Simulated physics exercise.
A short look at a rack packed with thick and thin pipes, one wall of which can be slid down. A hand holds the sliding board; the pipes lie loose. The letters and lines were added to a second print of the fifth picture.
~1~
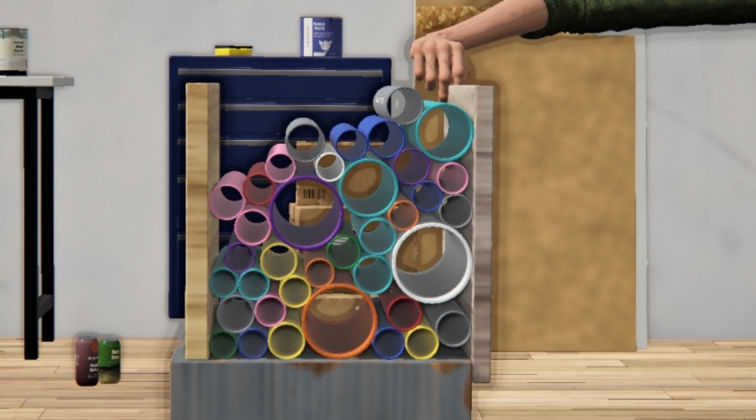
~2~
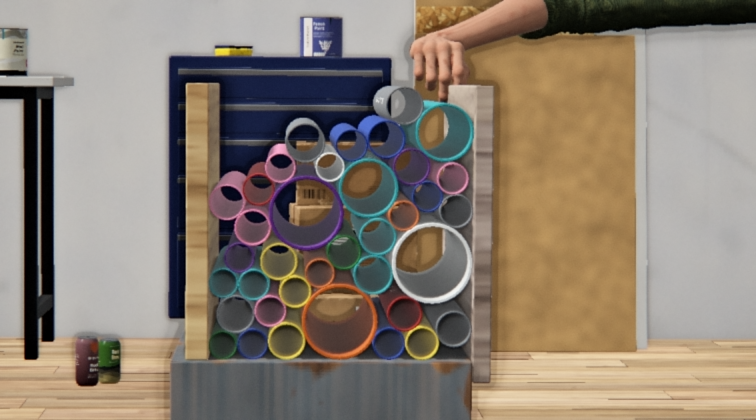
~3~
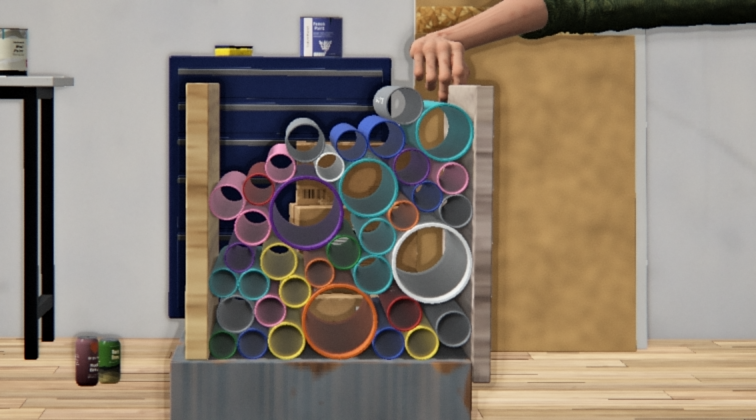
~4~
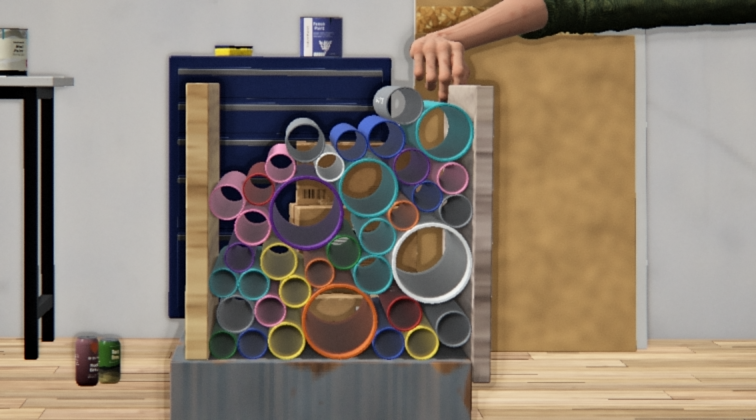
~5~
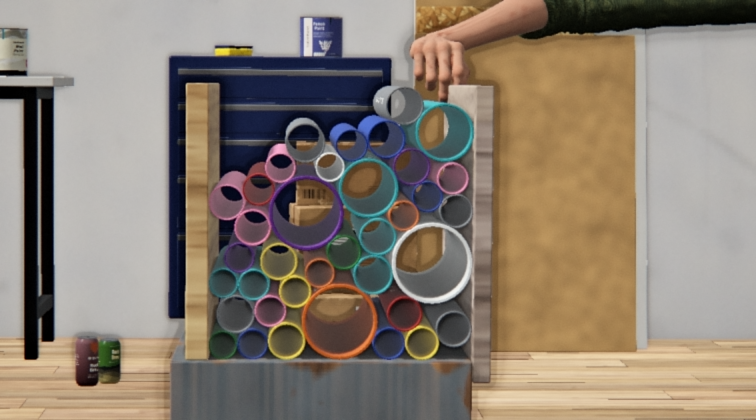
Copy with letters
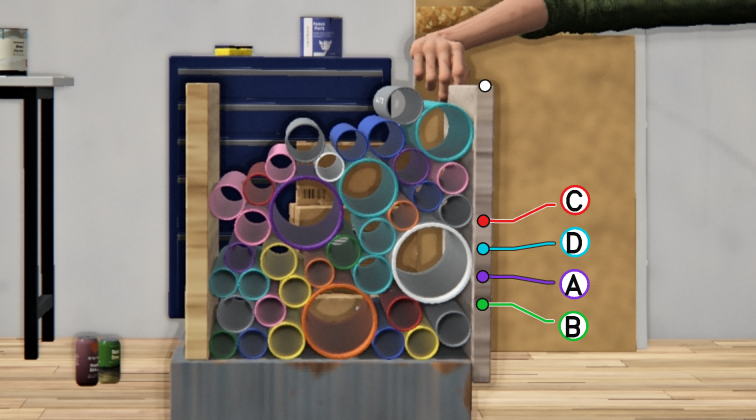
In a workshop with a dark blue tool cabinet against a pale wall, loose pipes of many colours and widths lie stacked between two upright wooden boards. A hand reaches in from the right and rests on top of the right board, and throughout, hand, board and pipes show no visible movement.
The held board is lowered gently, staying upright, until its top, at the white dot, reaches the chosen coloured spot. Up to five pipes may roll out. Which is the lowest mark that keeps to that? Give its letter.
The lowest mark that will do is C.
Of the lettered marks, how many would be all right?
One of the four.
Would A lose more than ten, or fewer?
It loses fewer than ten.
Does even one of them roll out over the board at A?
At A: Yes.
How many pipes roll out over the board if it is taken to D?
It comes to seven.
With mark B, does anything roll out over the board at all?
Yes.
On the marked copy, A at (483, 277); B at (483, 305); C at (484, 221); D at (483, 249); the white dot at (485, 86).
With C. Early on, top of the board (474, 148).
Further on, top of the board (473, 219).
At the end, top of the board (473, 220), three out over the board.
As for the rest, A more than five out over the board; B more than five out over the board; D more than five out over the board.
